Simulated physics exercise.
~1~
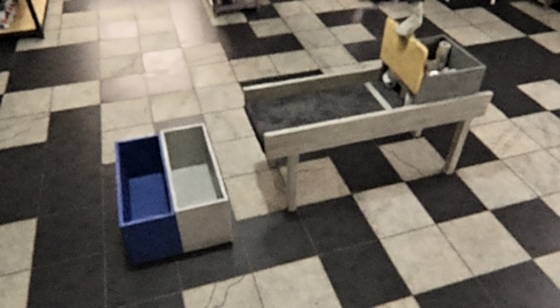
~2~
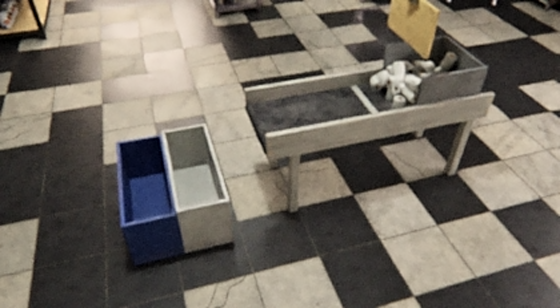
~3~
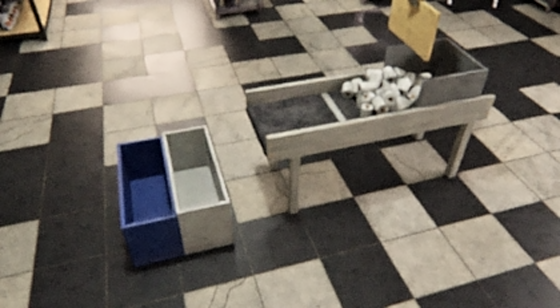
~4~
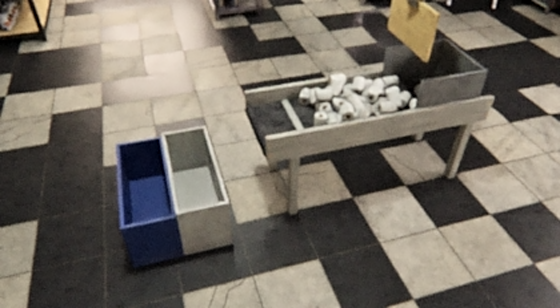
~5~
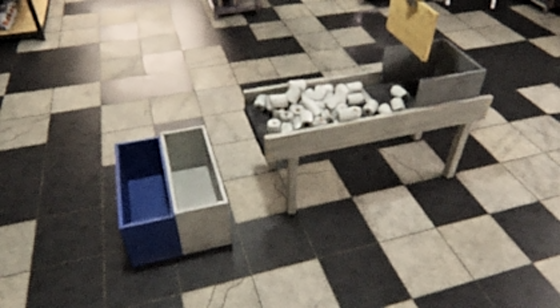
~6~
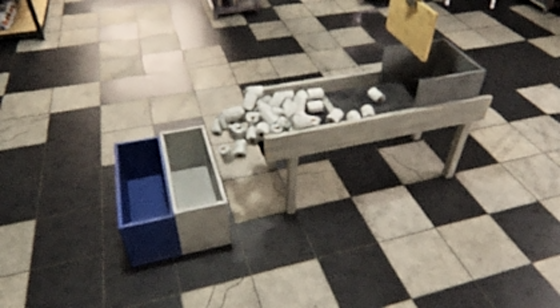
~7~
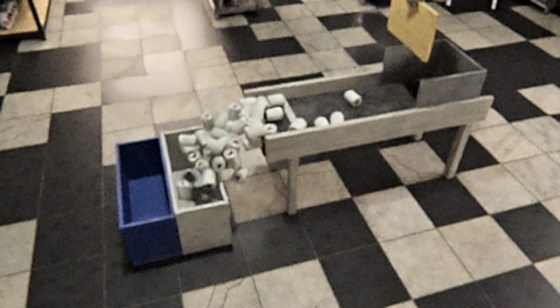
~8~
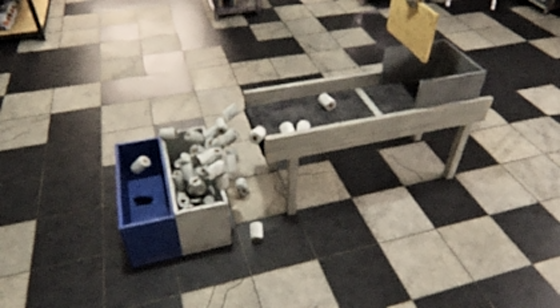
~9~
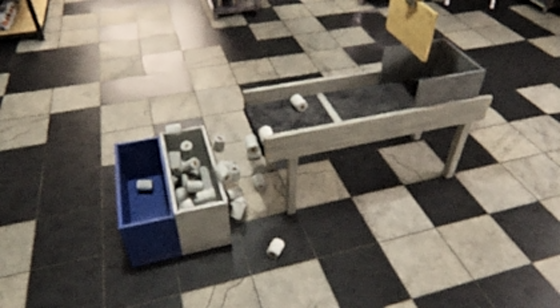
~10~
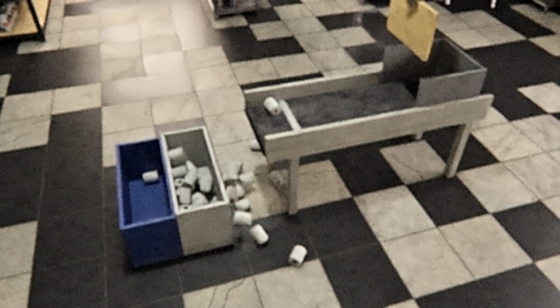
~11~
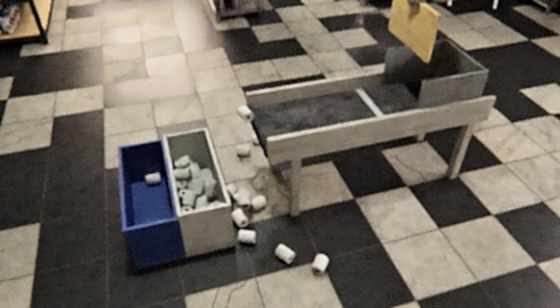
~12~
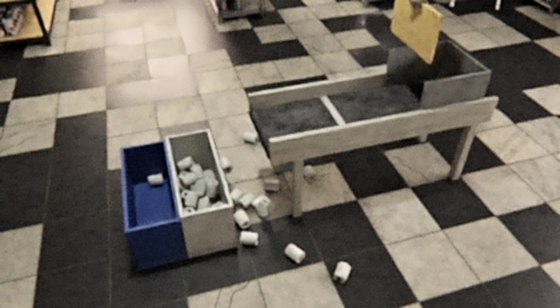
White rolls ride a belt left and drop, most into a white tub, others onto the floor.
